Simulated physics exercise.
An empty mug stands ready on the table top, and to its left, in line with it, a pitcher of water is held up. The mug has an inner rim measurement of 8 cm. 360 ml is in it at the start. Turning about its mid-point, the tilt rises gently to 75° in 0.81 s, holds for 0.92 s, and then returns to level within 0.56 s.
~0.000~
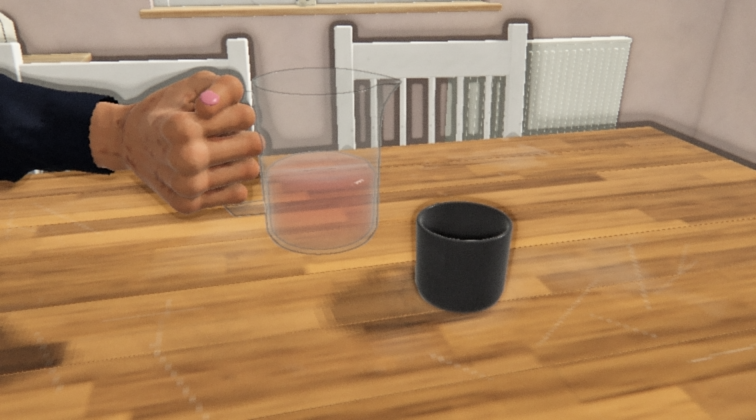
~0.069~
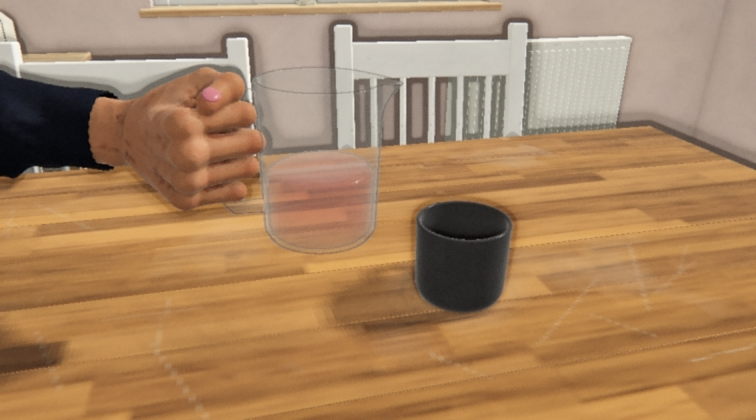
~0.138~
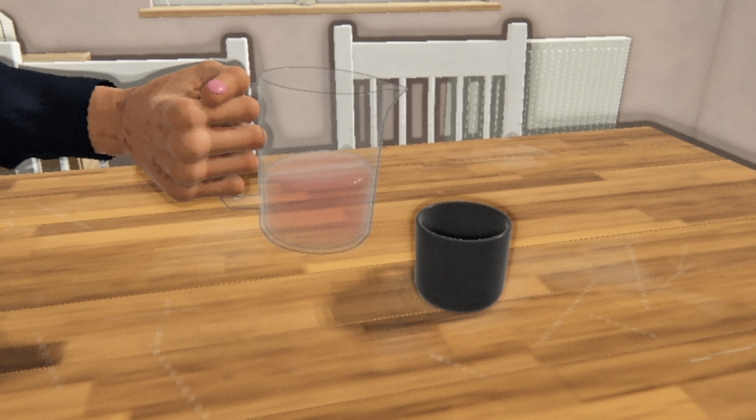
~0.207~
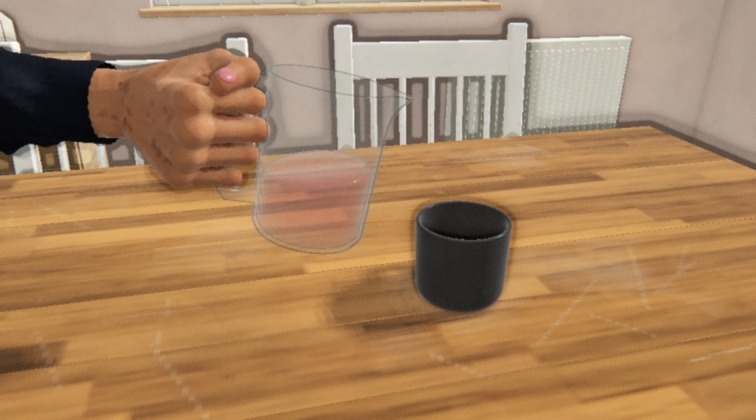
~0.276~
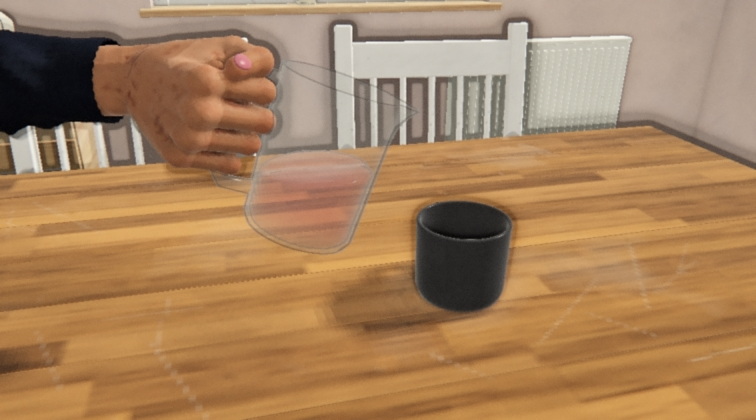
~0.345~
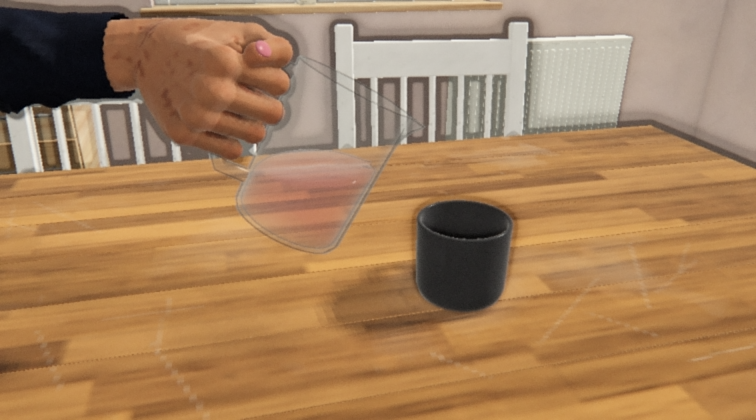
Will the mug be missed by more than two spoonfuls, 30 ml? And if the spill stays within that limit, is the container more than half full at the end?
Yes, more than half full.
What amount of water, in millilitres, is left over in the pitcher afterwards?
About 130 ml.
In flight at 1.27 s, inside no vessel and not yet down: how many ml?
Roughly 10 ml is airborne.
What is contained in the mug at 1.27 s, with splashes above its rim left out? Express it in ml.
About 170 ml.
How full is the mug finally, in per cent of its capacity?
Near 65 per cent of what it can hold.
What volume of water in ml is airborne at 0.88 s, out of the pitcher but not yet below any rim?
Close to 30 ml, I'd say.
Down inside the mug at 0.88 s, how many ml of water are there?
Contents at that moment: Approx. 60 ml.
By 0.88 s the tilt is 75° and the mug has 60 ml, the pitcher 275 ml, and 0 ml is on the table top.
By 1.27 s the tilt is 75° and the mug has 175 ml, the pitcher 175 ml, and 0 ml is on the table top.
By 1.68 s the tilt is 75° and the mug has 215 ml, the pitcher 140 ml, and 5 ml is on the table top.
By 2.12 s the tilt is 15° and the mug has 230 ml, the pitcher 130 ml, and 5 ml is on the table top.
At rest the mug has 230 ml, the pitcher 130 ml, and 5 ml is on the table top.
